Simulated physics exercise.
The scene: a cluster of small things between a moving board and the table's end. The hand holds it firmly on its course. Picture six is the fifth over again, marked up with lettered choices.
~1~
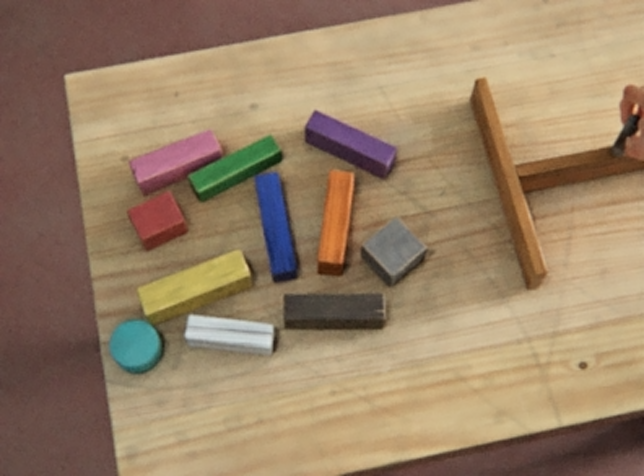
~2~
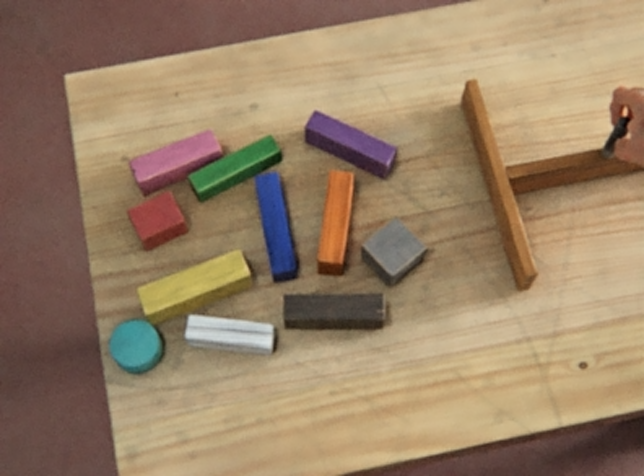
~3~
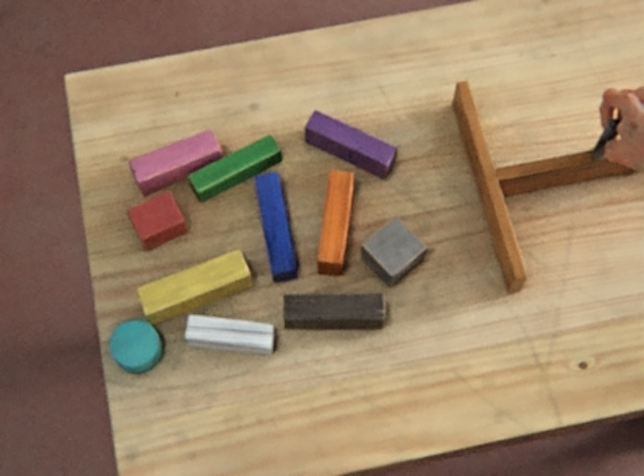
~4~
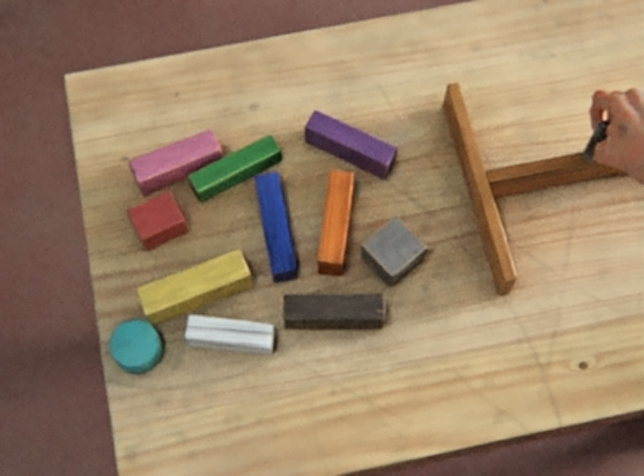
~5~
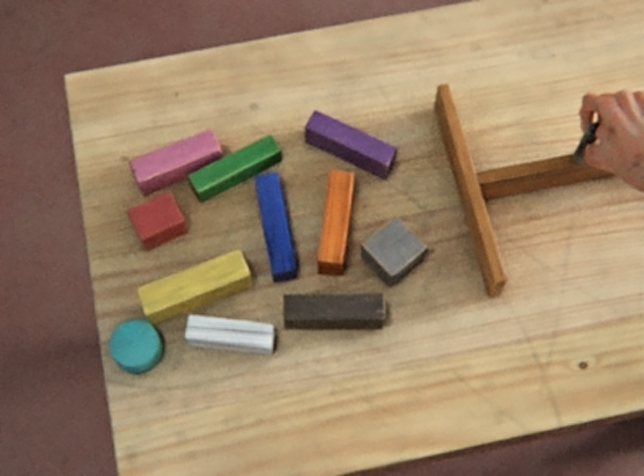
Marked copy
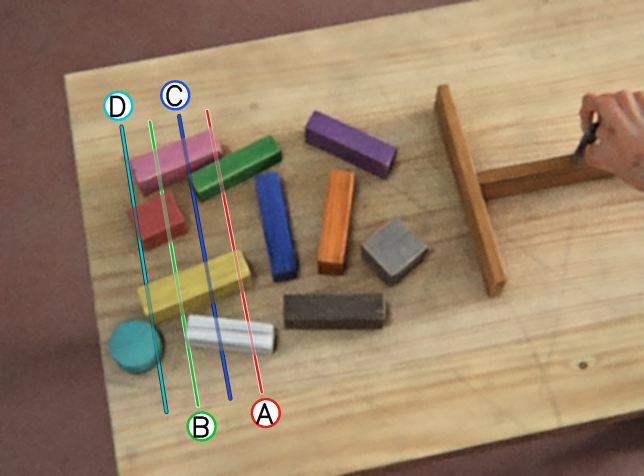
A hand sliding a T-shaped wooden pusher slowly leftward across a wooden board toward scattered coloured blocks, which all stay still.
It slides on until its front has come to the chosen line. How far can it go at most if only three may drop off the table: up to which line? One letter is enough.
At B, and not beyond.
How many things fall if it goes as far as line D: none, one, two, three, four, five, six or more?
In all, six or more.
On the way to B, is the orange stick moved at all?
By then, yes.
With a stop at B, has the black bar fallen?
By then, no.
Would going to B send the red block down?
Yes.
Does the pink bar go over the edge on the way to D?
Yes.
On the marked copy, A at (233, 244); B at (173, 256); C at (203, 250); D at (143, 261).
With B. Early on, board (365, 200); purple bar (309, 137); black bar (328, 313).
Further on, board (255, 221); yellow bar (112, 309); turquoise tin (123, 350).
At the end, board (173, 237); red block over the edge; yellow bar over the edge; two fallen.
As for the rest, A is within the limit but short; C is within the limit but short; D drops six.
